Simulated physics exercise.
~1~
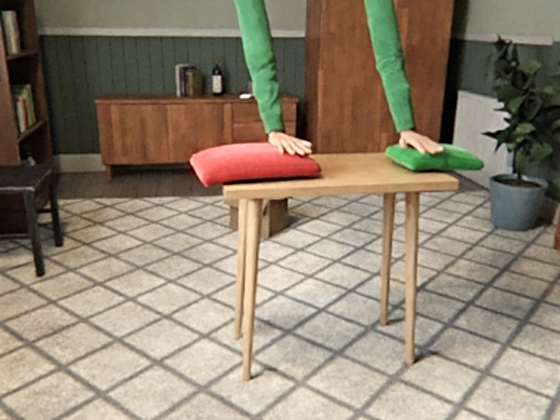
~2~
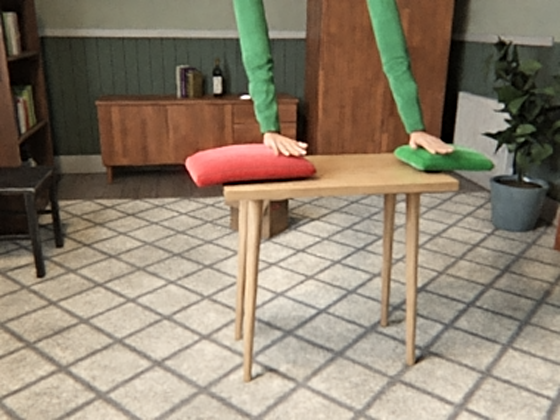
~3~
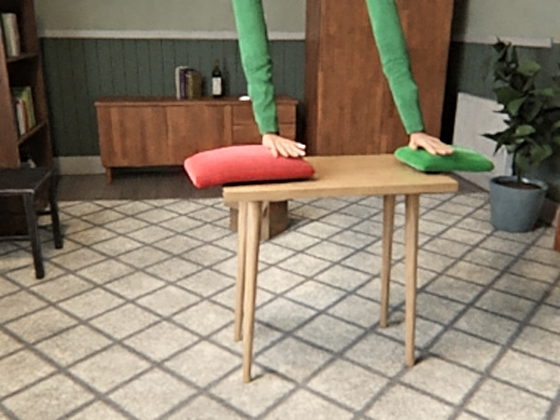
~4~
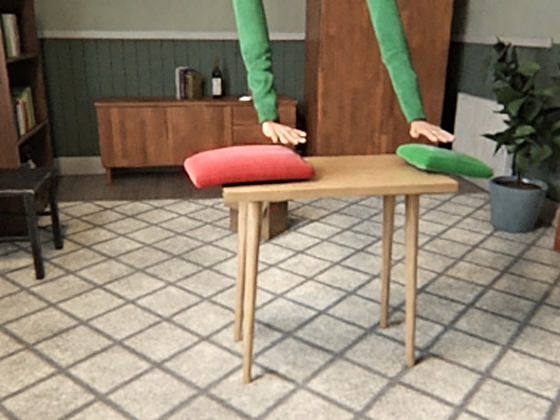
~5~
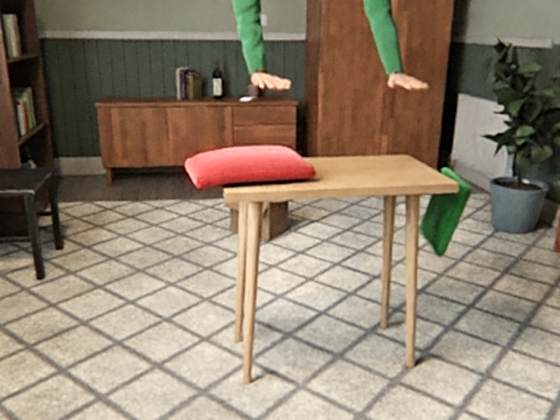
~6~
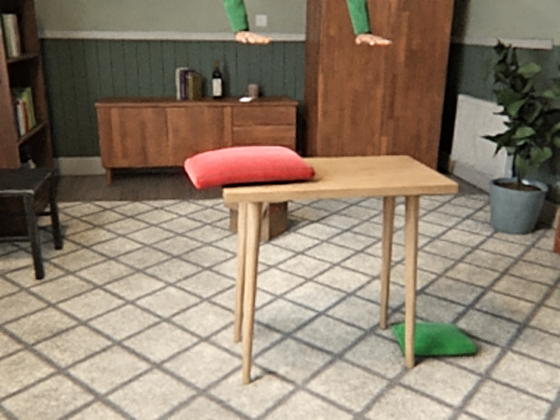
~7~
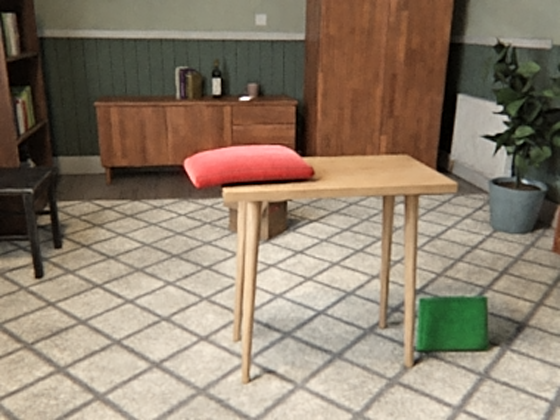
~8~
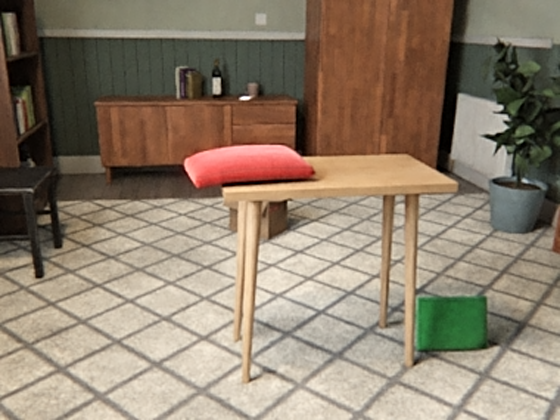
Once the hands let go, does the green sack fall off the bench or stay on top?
The green sack tips over the right end and falls to the floor, while the red pillow stays on the bench.
